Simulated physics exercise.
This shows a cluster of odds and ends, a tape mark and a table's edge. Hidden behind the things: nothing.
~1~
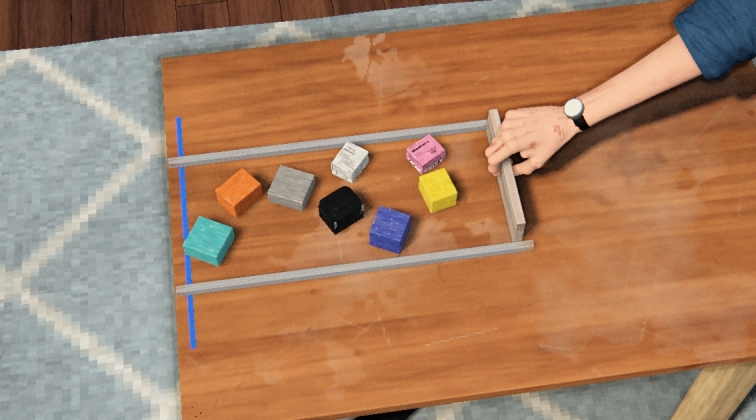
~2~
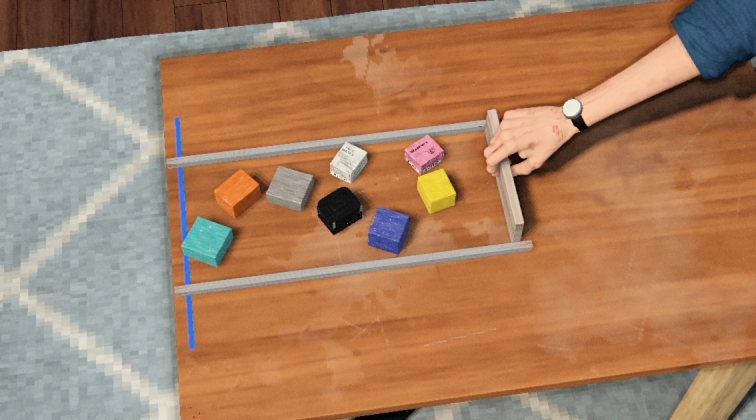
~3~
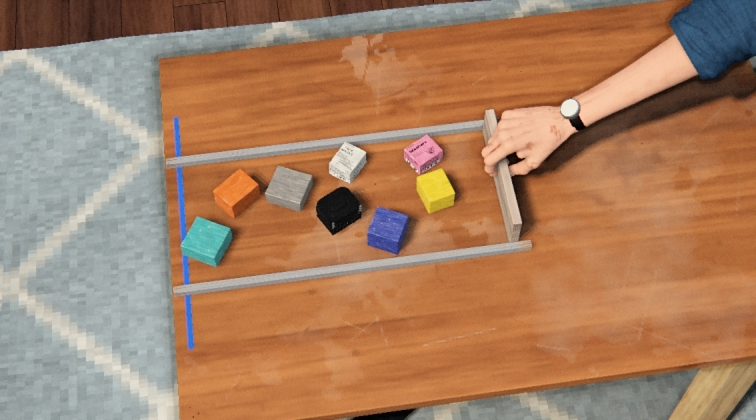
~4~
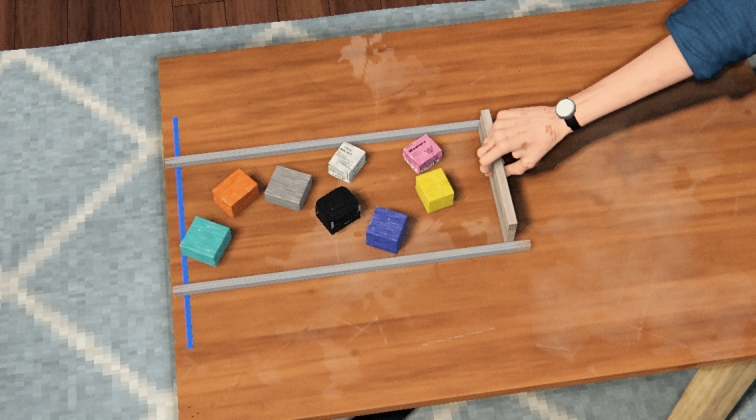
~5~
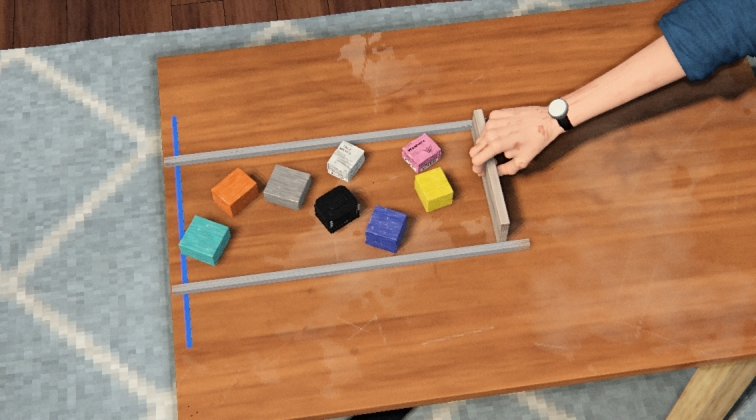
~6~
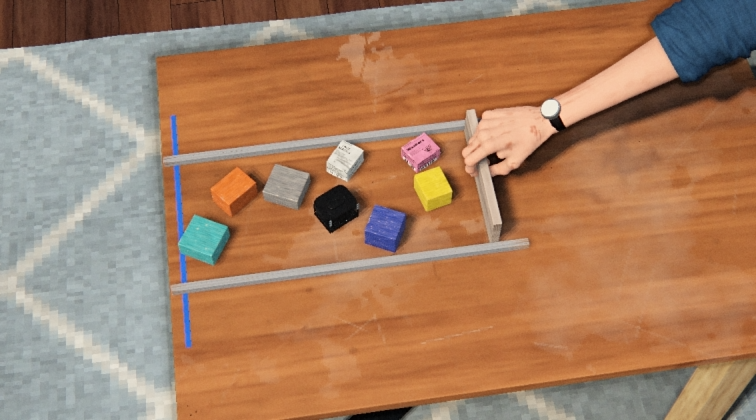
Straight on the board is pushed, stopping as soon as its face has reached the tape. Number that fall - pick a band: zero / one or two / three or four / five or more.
Band: Five or more.
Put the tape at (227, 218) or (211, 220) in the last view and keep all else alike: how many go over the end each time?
2, then 3.
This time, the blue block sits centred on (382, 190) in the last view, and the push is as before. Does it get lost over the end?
Placed like that, the blue block cannot stay.
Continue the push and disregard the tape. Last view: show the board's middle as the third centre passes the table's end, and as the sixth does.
About (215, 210) and about (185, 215).
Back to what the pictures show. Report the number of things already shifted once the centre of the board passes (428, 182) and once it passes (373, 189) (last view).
First 2 and then 5.
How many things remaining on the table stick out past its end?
Count of overhanging things: 1.
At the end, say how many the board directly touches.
In total, 1.
Soon after, none off yet; turquoise block at rest near (204, 240); orange block at rest near (235, 192); grey block at rest near (287, 187).
Then, none off yet; turquoise block at rest near (204, 240); orange block moved a little near (217, 194); grey block moved about its own width near (258, 196).
Further on, two off so far; turquoise block on its side near (149, 286); orange block on its side near (143, 233); grey block moved well along near (179, 206).
At rest, the number that fall off is five or more; fallen, pink box, blue block, white box, black case, grey block, orange block and turquoise block.
